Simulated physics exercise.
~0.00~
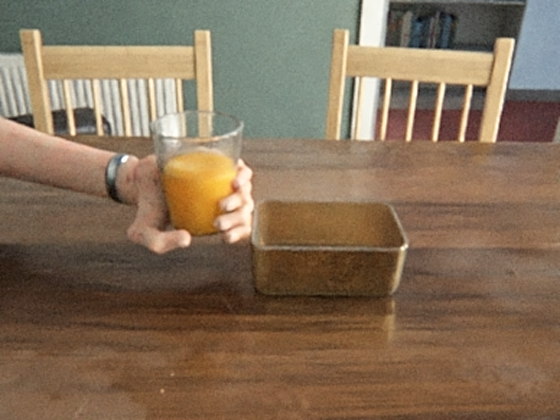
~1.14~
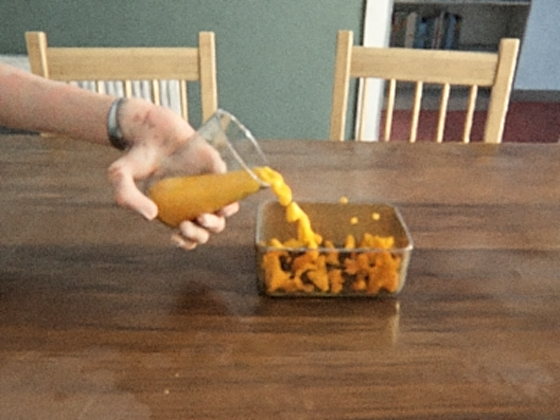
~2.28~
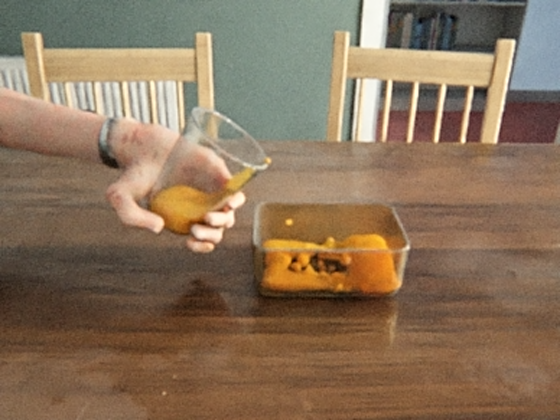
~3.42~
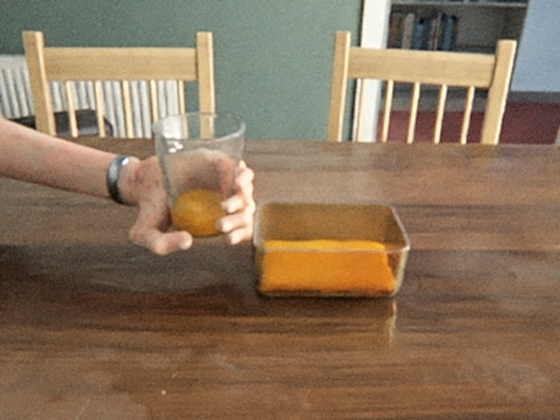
At a wooden table, a hand tips orange juice from a glass into a clear box twice, leaving some in the glass.
